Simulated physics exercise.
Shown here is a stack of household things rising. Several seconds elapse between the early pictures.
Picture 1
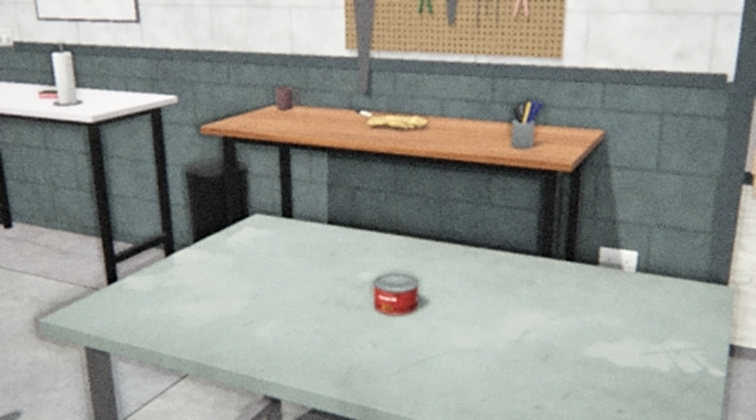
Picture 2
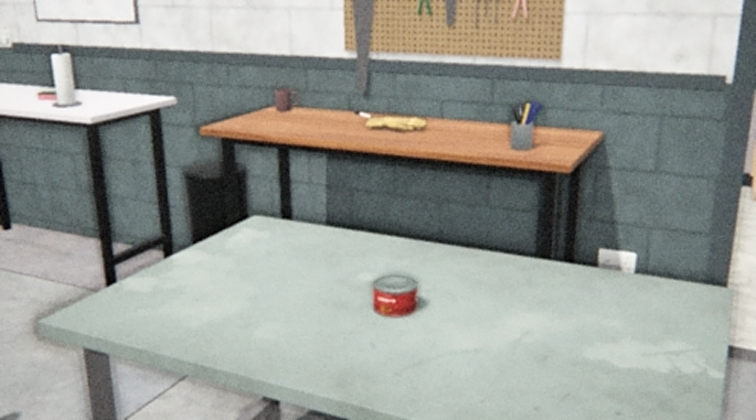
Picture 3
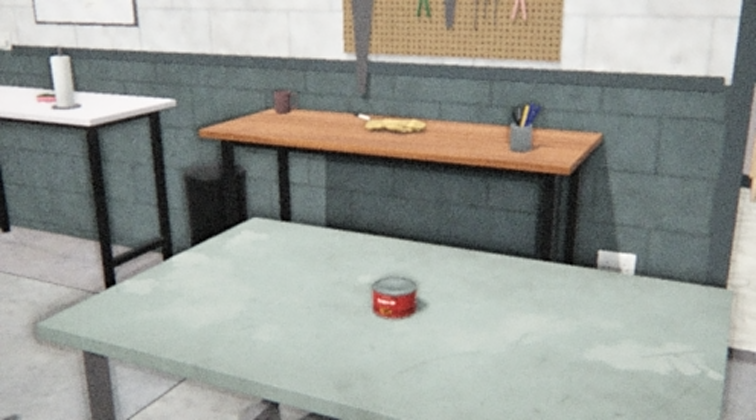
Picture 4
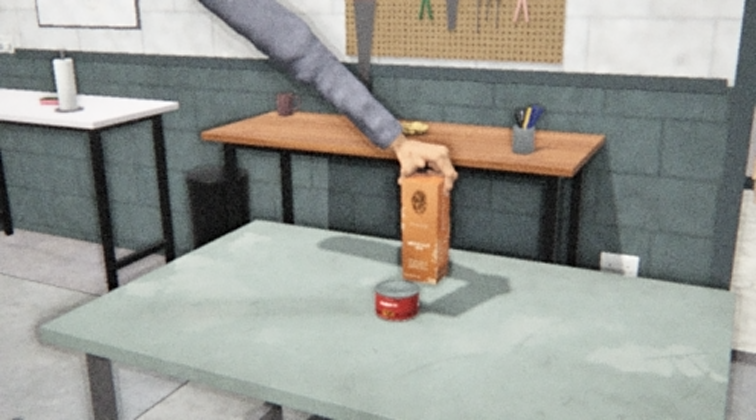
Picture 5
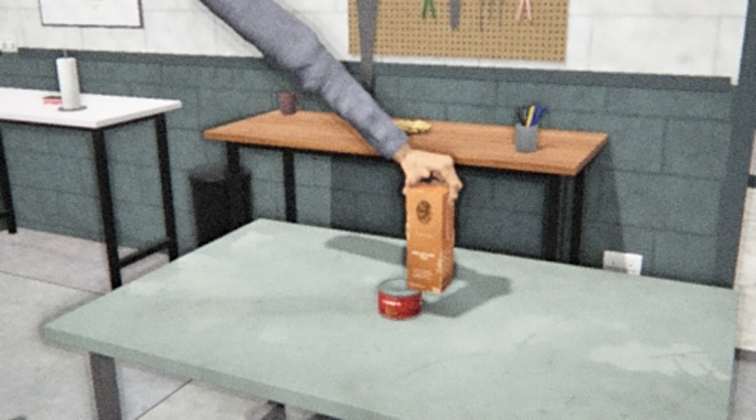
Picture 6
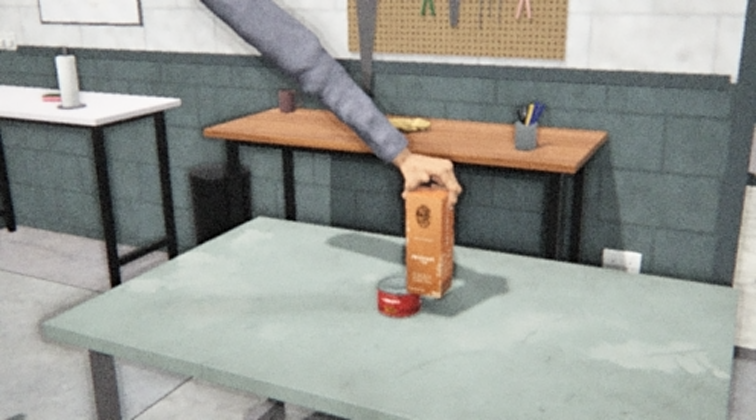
To begin with, a small red tub sits alone on a pale green table in a workshop, and nothing noticeably moves. Then a hand in a gray-blue sleeve is there from the upper left, gripping a tall orange carton by its top, and lowers it slightly, close beside the tub.
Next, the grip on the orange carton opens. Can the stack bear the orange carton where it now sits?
No.
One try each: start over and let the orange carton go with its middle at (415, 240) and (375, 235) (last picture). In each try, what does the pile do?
So, in case one it stays steady, and in case two it falls over.
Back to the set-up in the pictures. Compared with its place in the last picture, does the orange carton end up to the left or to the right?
Off rightwards in the picture.
Then, 0.40 s past the last view, orange carton now fallen.
Then, 0.50 s past the last view, things are still on the move.
Then, 1.00 s past the last view, nothing new.
Finally, fallen, orange carton; red tub still in place. Final places as the last picture's camera would see them, orange carton near (492, 309). The pile gives way.
